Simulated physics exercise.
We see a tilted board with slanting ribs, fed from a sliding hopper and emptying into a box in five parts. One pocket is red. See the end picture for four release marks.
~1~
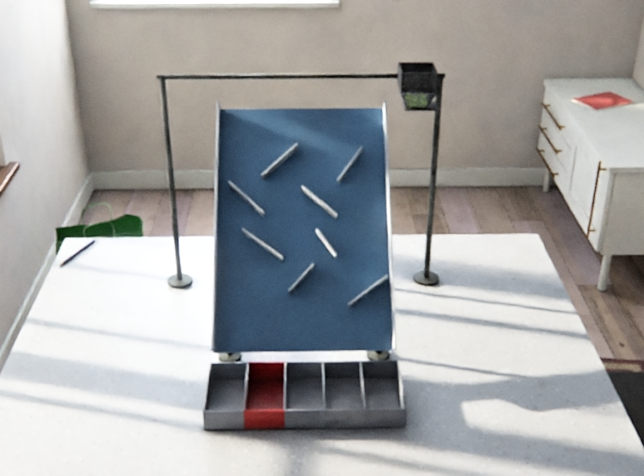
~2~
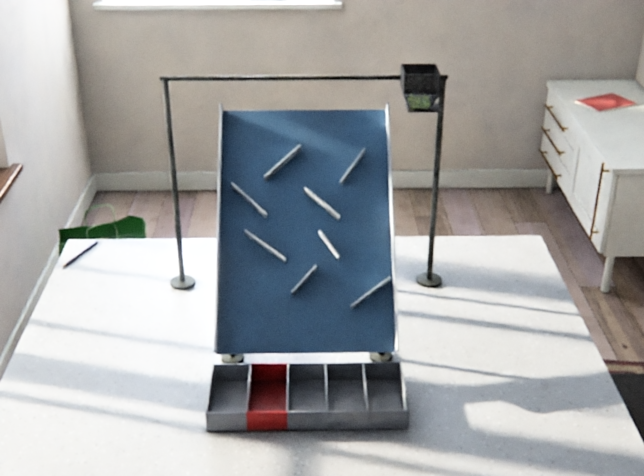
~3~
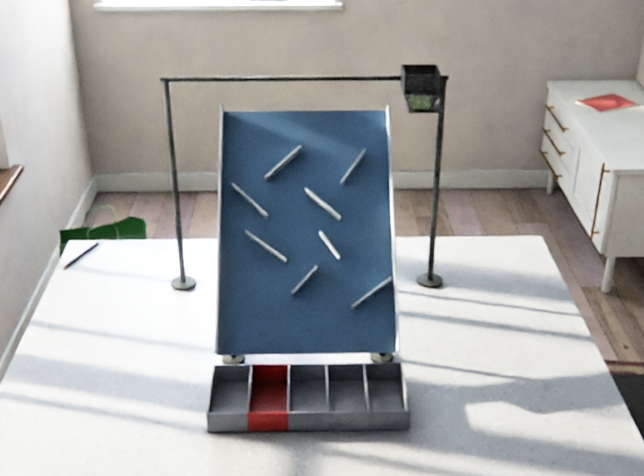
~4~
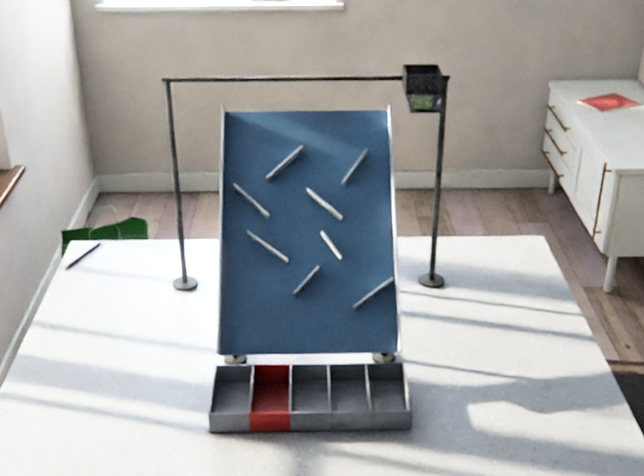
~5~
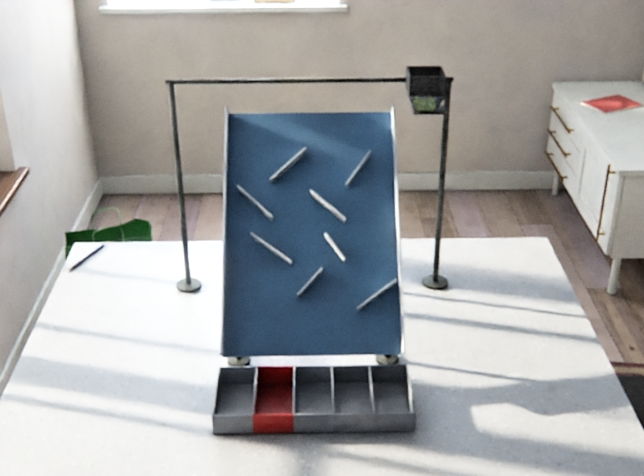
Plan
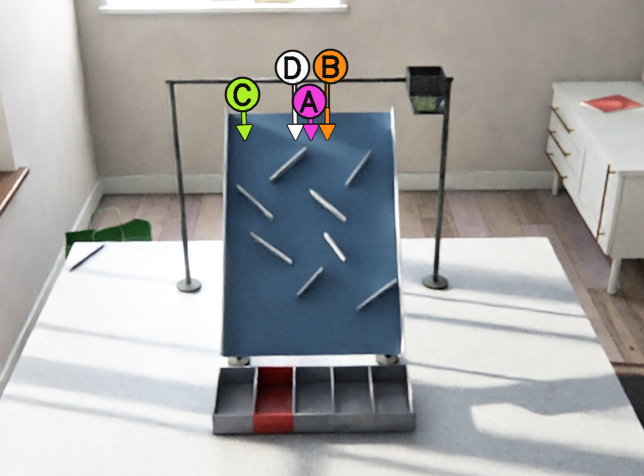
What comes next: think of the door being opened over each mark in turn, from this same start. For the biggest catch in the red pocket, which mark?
The best mark is D.
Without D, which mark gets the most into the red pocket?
The answer is C.
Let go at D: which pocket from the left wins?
The second.
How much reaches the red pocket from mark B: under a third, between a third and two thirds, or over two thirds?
Under a third.
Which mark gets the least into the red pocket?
B it is.
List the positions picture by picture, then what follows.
Hopper near (416, 98), dried peas, door shut, in the first picture.
Ribs (265, 176) to (300, 145), (341, 180) to (365, 148), (232, 183) to (266, 214), in the second picture.
Ribs (305, 188) to (340, 217), (245, 231) to (286, 260), (320, 230) to (340, 257), in the third picture.
Ribs (295, 292) to (319, 266), (354, 306) to (393, 277), in the fourth picture.
Red pocket near (273, 422), number 2 of 5 from the left, in the fifth picture.
On the marked copy, mark A meets the board at (310, 134); mark B meets the board at (327, 133); mark C meets the board at (244, 134); mark D meets the board at (295, 134).
For mark A, close to a quarter in the red pocket, the bulk in other pockets.
For mark B, a small share in the red pocket, all but a few in other pockets.
For mark C, close to a third in the red pocket, close to half in other pockets, a small share outside the box.
For mark D, close to two thirds in the red pocket, close to a third in other pockets.
